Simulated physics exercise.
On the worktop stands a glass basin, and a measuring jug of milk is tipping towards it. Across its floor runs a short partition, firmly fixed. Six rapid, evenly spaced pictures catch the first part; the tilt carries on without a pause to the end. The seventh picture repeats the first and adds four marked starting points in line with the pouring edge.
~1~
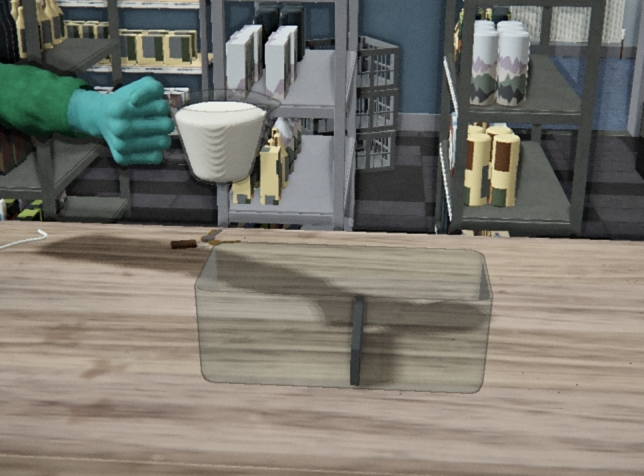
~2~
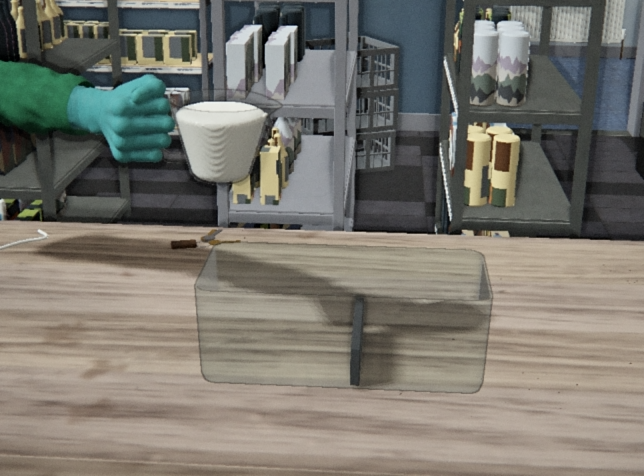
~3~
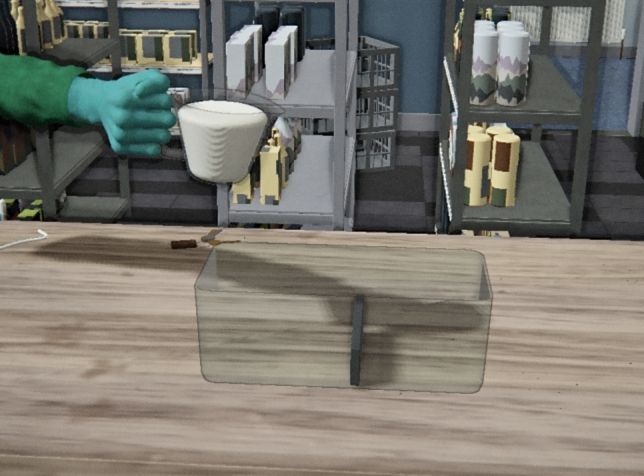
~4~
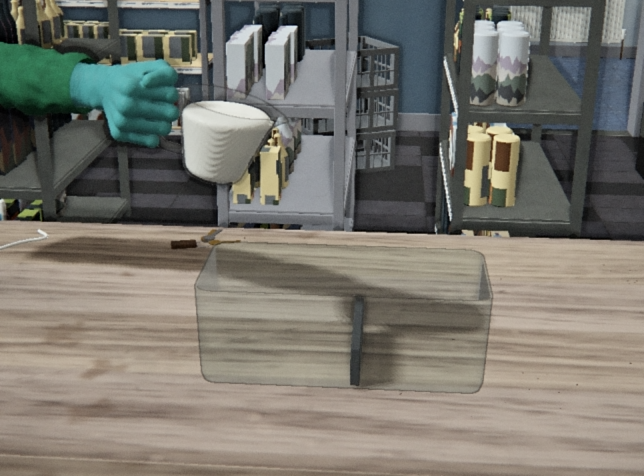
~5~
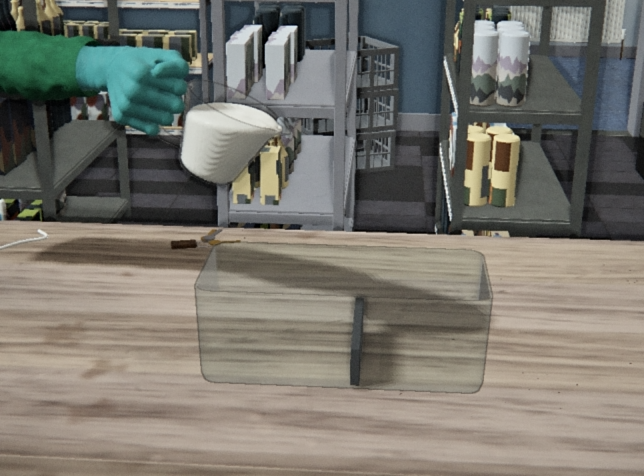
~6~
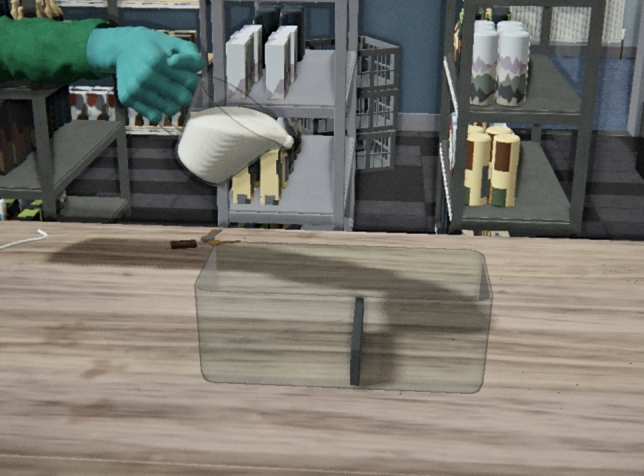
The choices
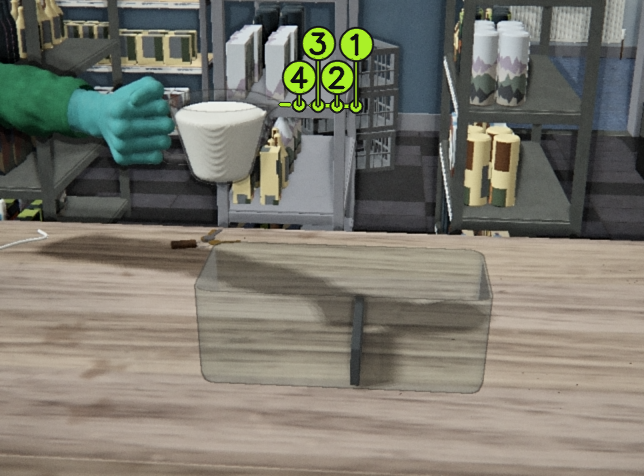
On a wooden worktop in front of some shelves stood a clear basin with a short partition inside, and above it a green-gloved hand beside a white jug stayed nearly still, then tilted it rightward.
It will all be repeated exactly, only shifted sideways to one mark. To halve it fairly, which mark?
The best place is 3.
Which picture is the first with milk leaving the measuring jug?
Picture 6.
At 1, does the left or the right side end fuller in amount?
More ends on the right.
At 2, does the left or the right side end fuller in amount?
The right side.
In lime, 1 at (356, 106); 2 at (337, 105); 3 at (318, 105); 4 at (299, 105).
With 1, about 6 % ends left of the wall and 89 % right of it; 5 % is lost outside.
With 2, about 17 % ends left of the wall and 80 % right of it; 3 % is lost outside.
With 3, about 55 % ends left of the wall and 42 % right of it; 3 % is lost outside.
With 4, about 79 % ends left of the wall and 18 % right of it; 3 % is lost outside.
